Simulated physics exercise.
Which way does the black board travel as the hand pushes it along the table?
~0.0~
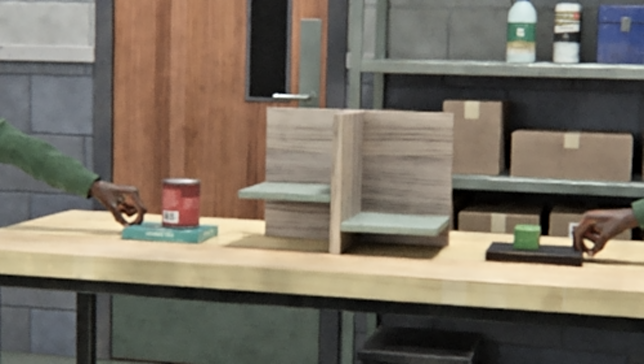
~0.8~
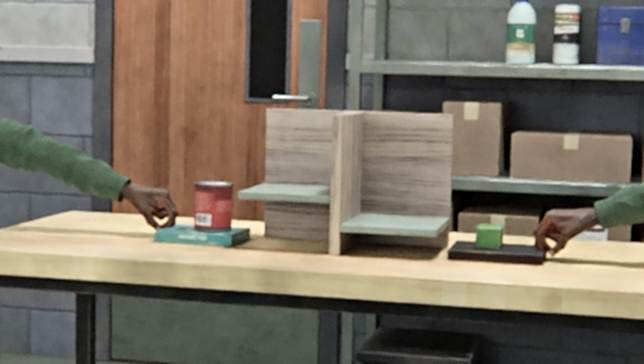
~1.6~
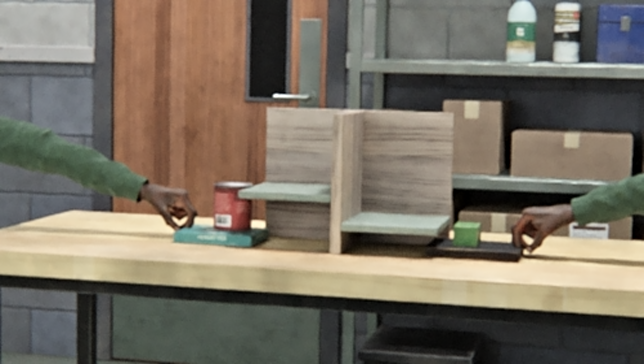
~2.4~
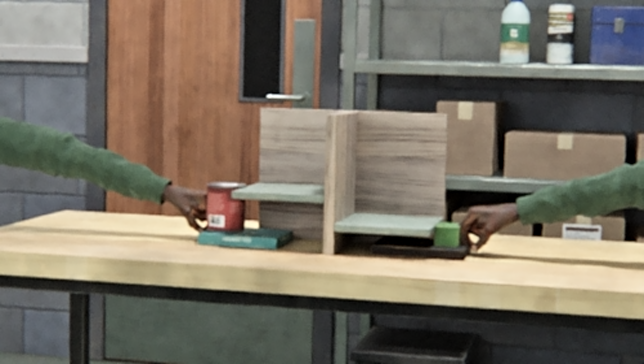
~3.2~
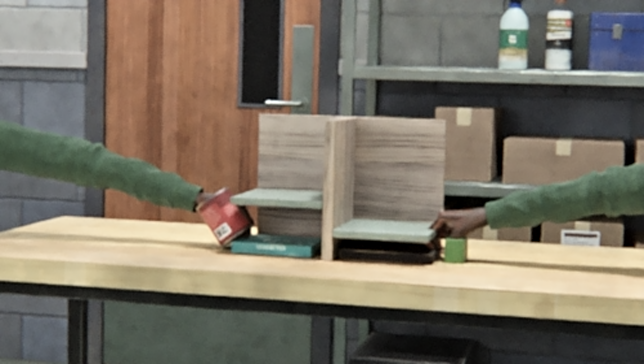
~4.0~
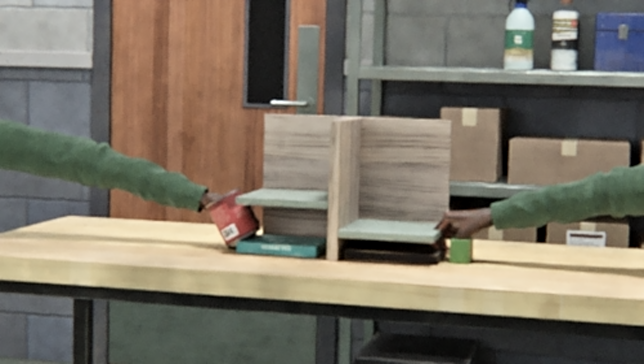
It slides to the left, going in under the low shelf.
